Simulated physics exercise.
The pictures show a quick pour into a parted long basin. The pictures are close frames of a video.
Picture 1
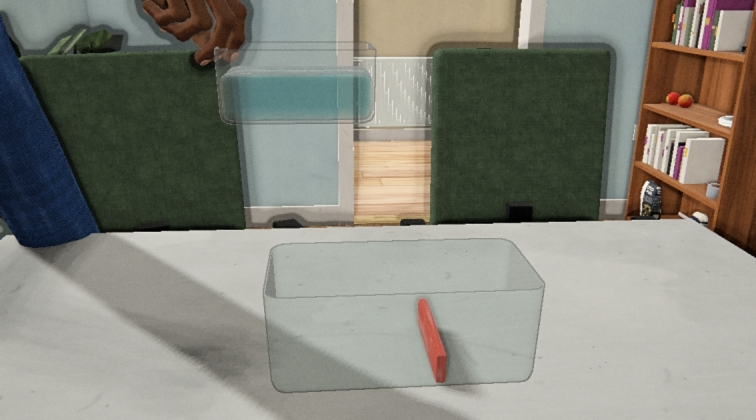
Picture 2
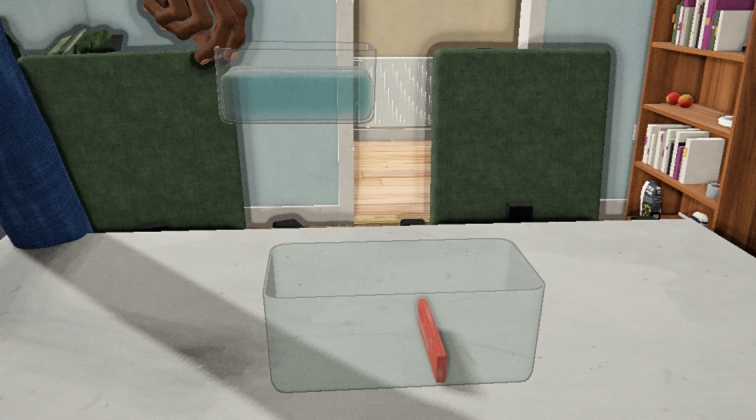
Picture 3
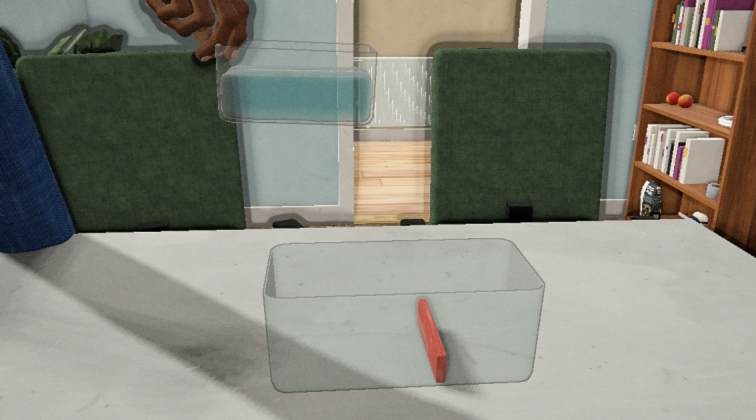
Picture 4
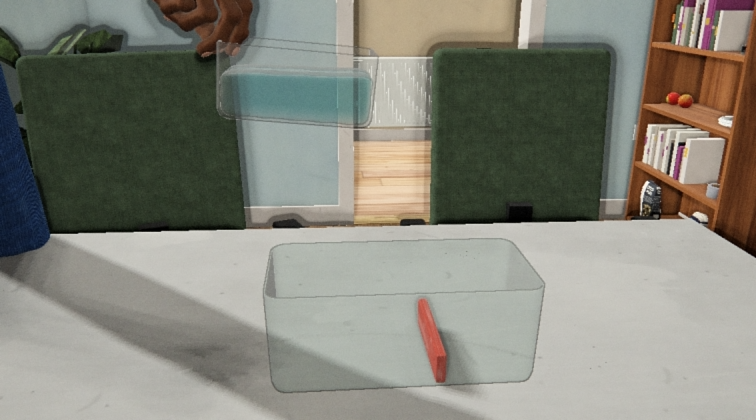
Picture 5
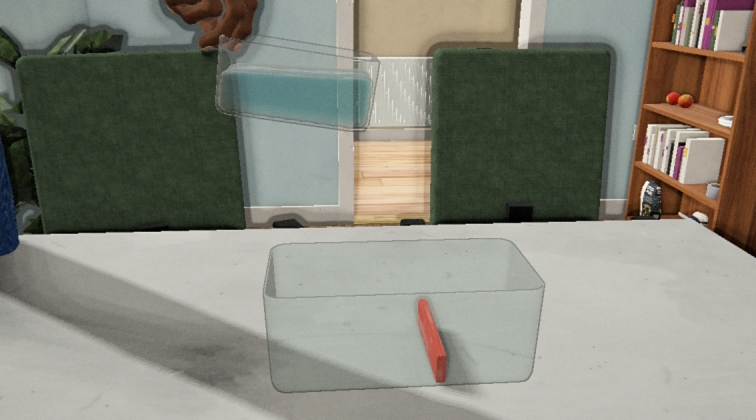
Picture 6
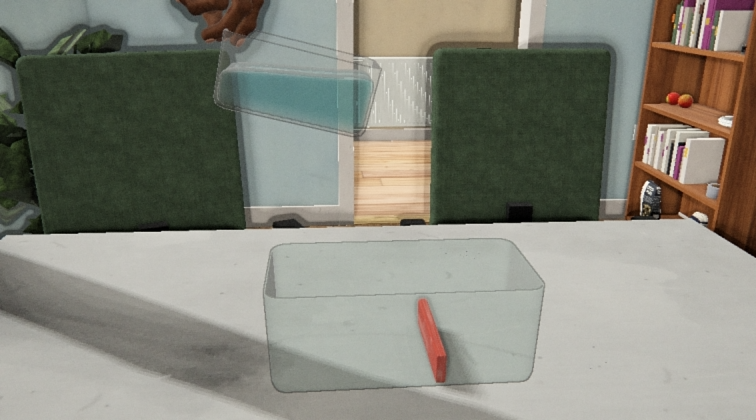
Clear container of blue liquid tilting gradually to the right above a transparent basin with a red divider on a pale table.
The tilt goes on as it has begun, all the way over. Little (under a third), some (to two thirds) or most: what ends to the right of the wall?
In the end between a third and two thirds is right of the wall.
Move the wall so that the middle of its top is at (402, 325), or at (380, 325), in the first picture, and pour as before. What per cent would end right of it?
Near 65 % and 75 %.
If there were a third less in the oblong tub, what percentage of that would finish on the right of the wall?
Near 25 %.
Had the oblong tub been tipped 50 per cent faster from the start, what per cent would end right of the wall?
It comes to 35 per cent or so.
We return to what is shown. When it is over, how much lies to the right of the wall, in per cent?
Near 45 %.
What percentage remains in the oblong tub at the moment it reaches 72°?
Near 45 %.
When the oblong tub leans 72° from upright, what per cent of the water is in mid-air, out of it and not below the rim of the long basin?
Roughly 50 in a hundred.
A moment on, the oblong tub is tipped part way and 45 per cent is still to pour, 4 is left of the wall and 2 right of it.
Next, the oblong tub is tipped right over and 10 per cent is still to pour, 27 is left of the wall and 49 right of it.
Then the oblong tub is tipped right over and 0 per cent is still to pour, 49 is left of the wall and 46 right of it.
Later the oblong tub is tipped right over and 0 per cent is still to pour, 50 is left of the wall and 47 right of it.
Finally, 50 per cent lies left of the wall, 46 right of it and 3 outside.
